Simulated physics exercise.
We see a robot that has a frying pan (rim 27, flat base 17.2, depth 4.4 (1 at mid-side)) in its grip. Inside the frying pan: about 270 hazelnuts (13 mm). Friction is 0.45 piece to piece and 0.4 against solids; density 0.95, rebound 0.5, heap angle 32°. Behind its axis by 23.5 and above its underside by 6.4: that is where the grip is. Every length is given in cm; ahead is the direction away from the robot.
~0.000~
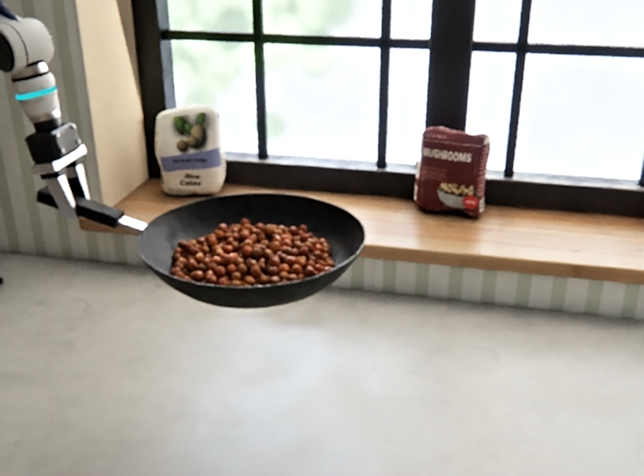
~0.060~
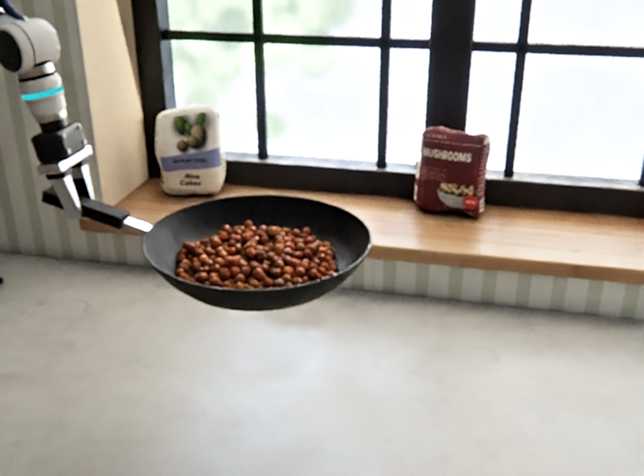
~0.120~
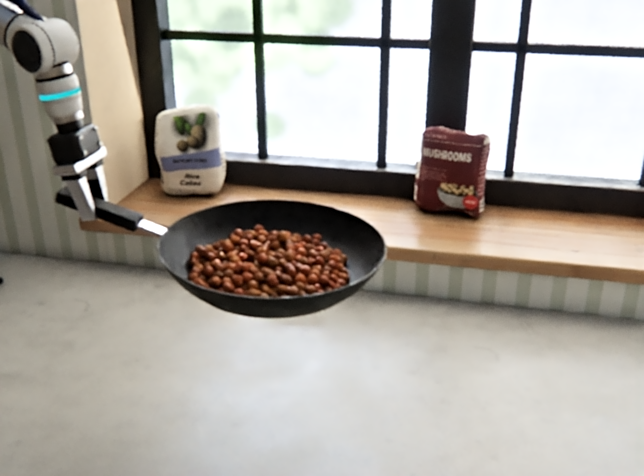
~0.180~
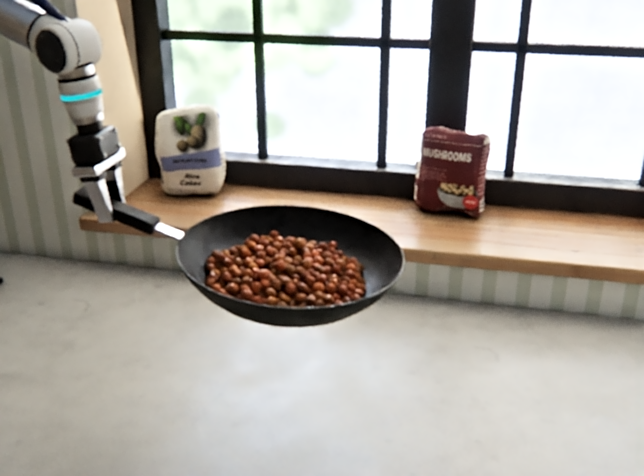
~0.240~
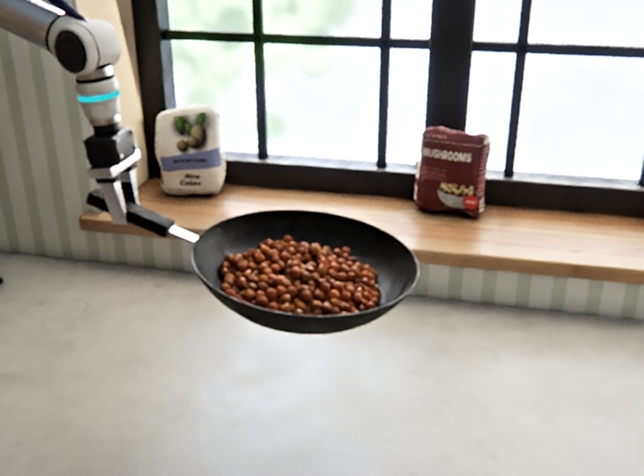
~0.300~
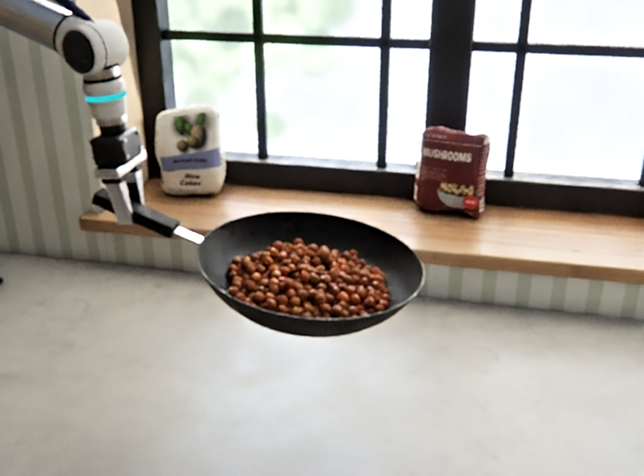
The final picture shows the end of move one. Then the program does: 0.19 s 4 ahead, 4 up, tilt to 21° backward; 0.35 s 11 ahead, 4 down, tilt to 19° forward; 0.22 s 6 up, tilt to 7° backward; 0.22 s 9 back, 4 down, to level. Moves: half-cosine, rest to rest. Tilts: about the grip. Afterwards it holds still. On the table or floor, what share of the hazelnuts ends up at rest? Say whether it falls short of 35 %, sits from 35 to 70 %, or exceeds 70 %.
It sits from 35 to 70 %.
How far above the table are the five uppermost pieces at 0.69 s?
Somewhere around 40 centimetres high.
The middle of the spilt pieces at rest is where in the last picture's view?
About (517, 454).
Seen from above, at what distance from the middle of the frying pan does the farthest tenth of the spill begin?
Some 60 cm from the centre.
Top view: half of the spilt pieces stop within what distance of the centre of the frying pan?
Estimate: Near 24 cm.
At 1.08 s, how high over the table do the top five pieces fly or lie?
Some 41 cm.
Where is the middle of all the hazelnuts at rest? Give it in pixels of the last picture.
Their centre ends up roughly at (402, 437) in the final picture.
After 0.69 s, tilted 4° forward, highest piece 41 above the table; 192 in the frying pan, 82 in flight or on a rim.
After 1.08 s, tilted 7° backward, highest piece 42 above the table; 271 in the frying pan, 2 on the table or floor, 1 in flight or on a rim.
After 1.48 s, level, highest piece 28 above the table; 128 in the frying pan, 123 on the table or floor, 23 in flight or on a rim.
After 2.53 s, level, highest piece 27 above the table; 146 on the table or floor, 128 in the frying pan.
In the end, 146 on the table or floor, 128 in the frying pan. That is 53 % on the table or floor.
